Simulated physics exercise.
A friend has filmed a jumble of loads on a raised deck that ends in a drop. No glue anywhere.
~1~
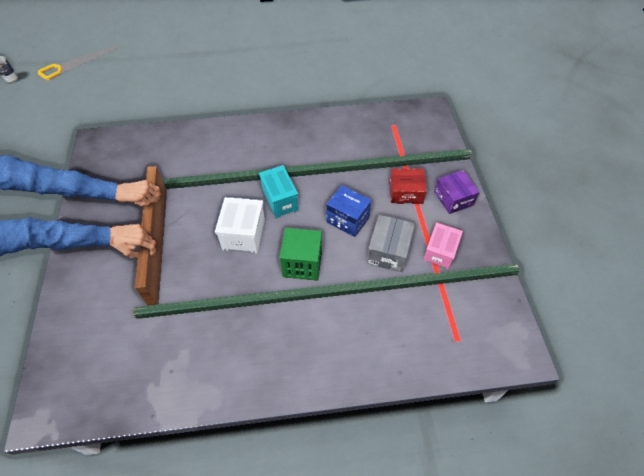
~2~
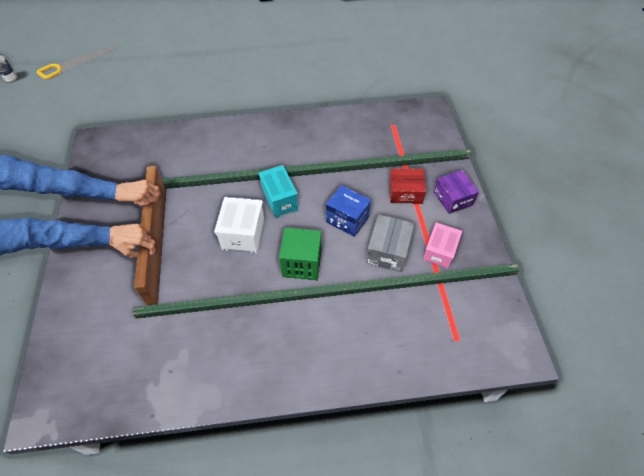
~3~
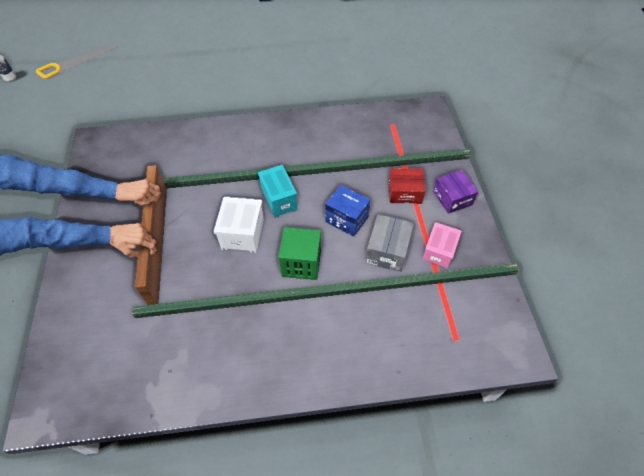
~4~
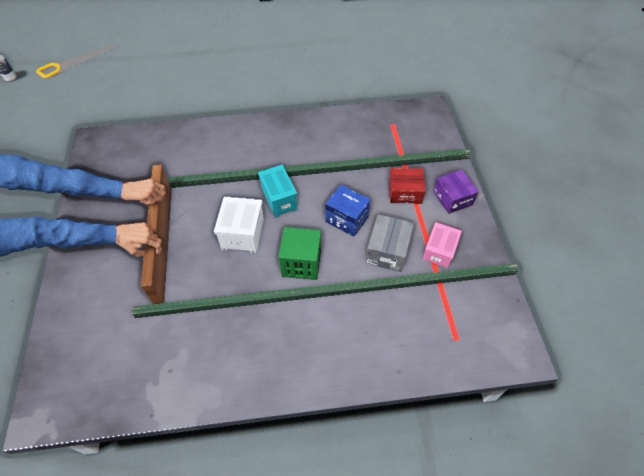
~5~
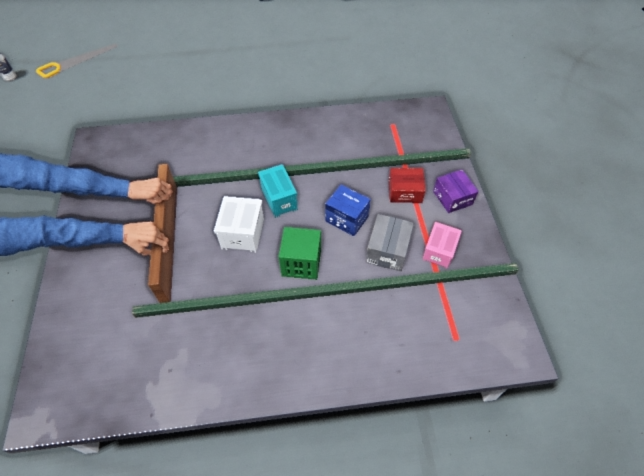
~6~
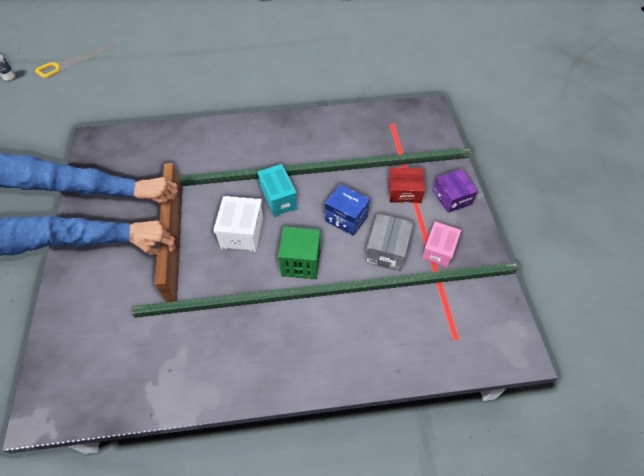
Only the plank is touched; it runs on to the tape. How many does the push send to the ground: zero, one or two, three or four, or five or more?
Outcome: The number that fall off is one or two.
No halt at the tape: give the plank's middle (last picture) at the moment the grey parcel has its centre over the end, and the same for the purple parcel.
Near (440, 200) and (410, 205).
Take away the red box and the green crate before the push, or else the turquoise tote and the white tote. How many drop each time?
Fallen: 1, and 1 in the other try.
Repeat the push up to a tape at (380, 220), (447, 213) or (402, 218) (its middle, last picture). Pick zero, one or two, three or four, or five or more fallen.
The falls would be zero; at least five; zero.
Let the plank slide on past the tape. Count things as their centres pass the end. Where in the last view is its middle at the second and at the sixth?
Its middle is around (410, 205) and later (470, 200).
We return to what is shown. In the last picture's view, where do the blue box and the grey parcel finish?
The blue box at (470, 198), the grey parcel at (483, 230).
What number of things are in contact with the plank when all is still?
The number is 3.
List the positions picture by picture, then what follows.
In the first frame, purple parcel (456, 192); pink tote (443, 246); red box (407, 186); plank (153, 233); tape (421, 217).
In the second frame, pink tote (442, 246); green crate (301, 254).
In the third frame, red box (406, 186); white tote (241, 225).
In the fourth frame, purple parcel (455, 192); plank (158, 232).
In the fifth frame, pink tote (442, 245); grey parcel (390, 243).
In the sixth frame, purple parcel (455, 191); pink tote (441, 245); red box (406, 185); plank (170, 230); tape (419, 216).
Soon after, none off yet; purple parcel at rest near (455, 191); pink tote at rest near (441, 245); red box at rest near (406, 185).
After that, none off yet; purple parcel displaced a little near (468, 188); pink tote displaced about its own width near (470, 245); red box displaced about its own width near (432, 175).
In the end, the number that fall off is one or two; gone, pink tote and purple parcel.
